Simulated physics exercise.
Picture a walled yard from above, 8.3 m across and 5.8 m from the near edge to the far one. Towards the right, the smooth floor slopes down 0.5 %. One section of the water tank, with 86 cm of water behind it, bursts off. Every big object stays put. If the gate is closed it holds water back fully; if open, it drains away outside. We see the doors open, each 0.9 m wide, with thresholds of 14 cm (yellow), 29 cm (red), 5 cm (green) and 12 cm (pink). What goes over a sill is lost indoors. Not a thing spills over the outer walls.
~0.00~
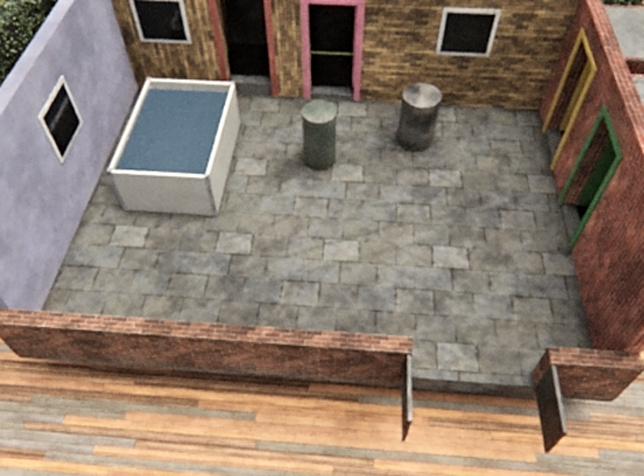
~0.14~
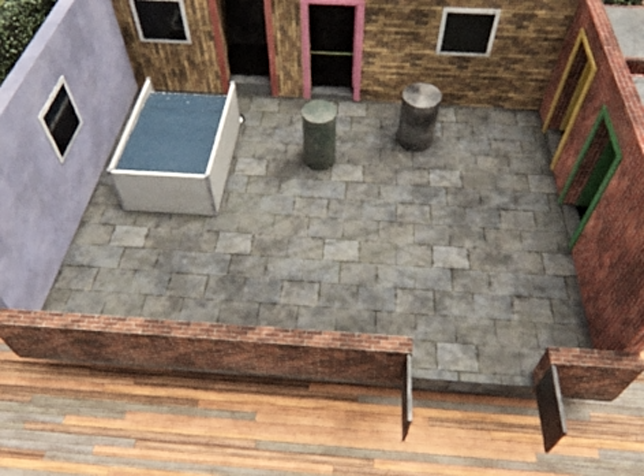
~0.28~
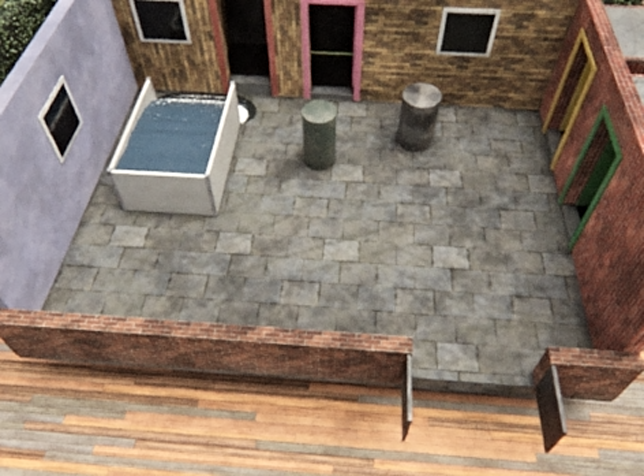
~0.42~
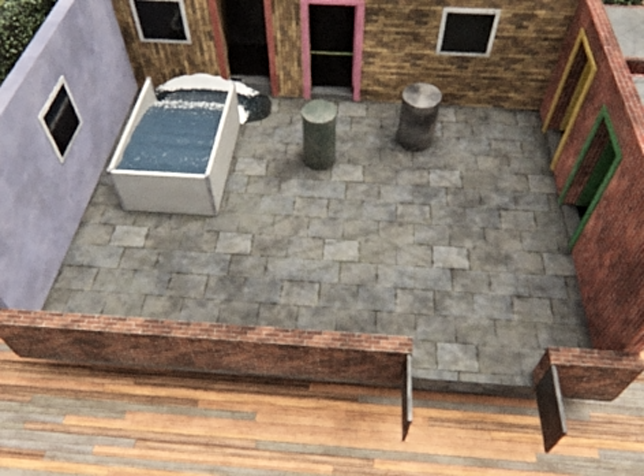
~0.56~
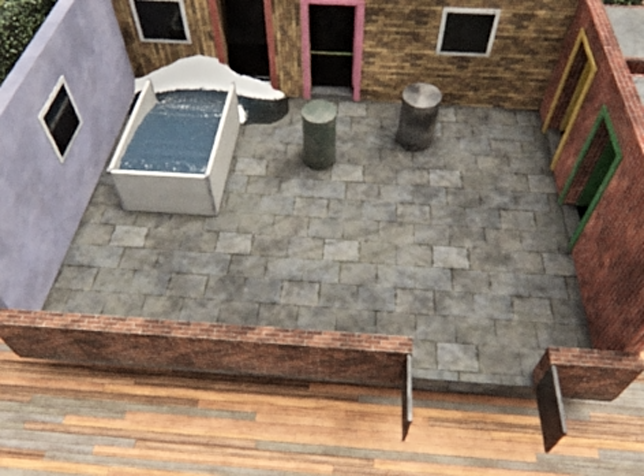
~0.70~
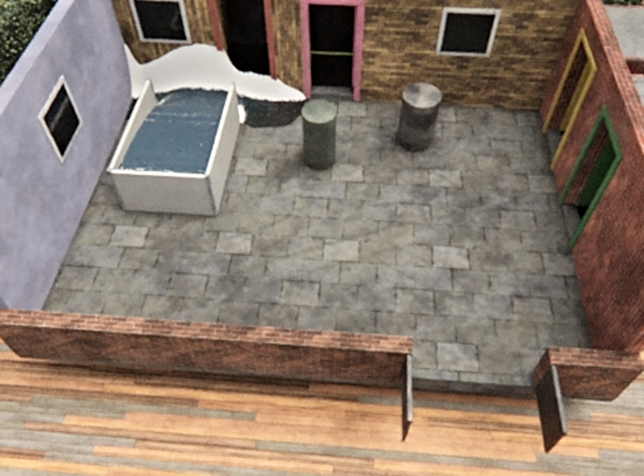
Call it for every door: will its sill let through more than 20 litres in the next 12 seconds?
Yellow door - it will not, red door - it will, green door - it will, pink door - it will not.
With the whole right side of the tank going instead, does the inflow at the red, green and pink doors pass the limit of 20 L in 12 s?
So red stays lower, green tops it, pink tops it.
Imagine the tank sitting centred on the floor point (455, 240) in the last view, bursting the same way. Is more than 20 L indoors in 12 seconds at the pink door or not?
Then, at pink, it's within bounds.
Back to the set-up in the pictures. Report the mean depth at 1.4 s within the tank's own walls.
Roughly 44 cm on average.
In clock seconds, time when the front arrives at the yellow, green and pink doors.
The front reaches yellow at 2.6 s, green at 3.4 s, pink at 0.8 s.
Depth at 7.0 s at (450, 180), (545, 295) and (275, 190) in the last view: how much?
Taking the spots in order: 2 cm, 11 cm, 1 cm.
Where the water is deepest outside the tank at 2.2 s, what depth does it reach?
Max depth: About 50 centimetres.
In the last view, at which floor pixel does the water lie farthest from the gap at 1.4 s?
Somewhere about (413, 105).
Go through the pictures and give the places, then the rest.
The water tank at (177, 128) is whole and still, 86 cm deep, in the first picture.
The front is at a hidden place, 0.9 m from the gap on the water tank's far side; 0.3 m2 of floor is under water; 86 cm left at the back of the water tank, in the second picture.
Water pours out on the water tank's far side and has run 1.1 m, to a hidden place; typically 12 cm deep outside, 86 cm at the water tank's back, in the third picture.
The front is at a hidden place, 1.5 m from the gap on the water tank's far side; 2.1 m2 of floor is under water; 85 cm left at the back of the water tank, in the fourth picture.
The front is at (286, 97), 1.9 m from the gap on the water tank's far side; 2.7 m2 of floor is under water; 77 cm left at the back of the water tank, in the fifth picture.
Water pours out on the water tank's far side and has run 2.2 m, to a hidden place; typically 22 cm deep outside, 72 cm at the water tank's back, in the sixth picture.
After 1.4 s water covers 15 % of the floor and is deepest (68 cm) near (146, 91); yellow door not reached, red door 46 cm at the sill, 48 L in, green door not reached, pink door 10 cm at the sill, 0 L in.
After 2.2 s water covers 30 % of the floor and is deepest (50 cm) near (144, 97); yellow door not reached, red door 37 cm at the sill, 103 L in, green door not reached, pink door 12 cm at the sill, 0 L in.
After 3.5 s water covers 55 % of the floor and is deepest (40 cm) near (32, 333); yellow door 15 cm at the sill, 2 L in, red door 22 cm at the sill, 116 L in, green door 5 cm at the sill, 0 L in, pink door 9 cm at the sill, 0 L in.
After 7.0 s water covers 90 % of the floor and is deepest (23 cm) near (572, 319); yellow door 9 cm at the sill, 5 L in, red door 13 cm at the sill, 116 L in, green door 4 cm at the sill, 27 L in, pink door 5 cm at the sill, 1 L in.
After 12.0 s water covers 95 % of the floor and is deepest (14 cm) near (466, 108); yellow door 9 cm at the sill, 5 L in, red door 6 cm at the sill, 116 L in, green door 9 cm at the sill, 74 L in, pink door 3 cm at the sill, 1 L in.
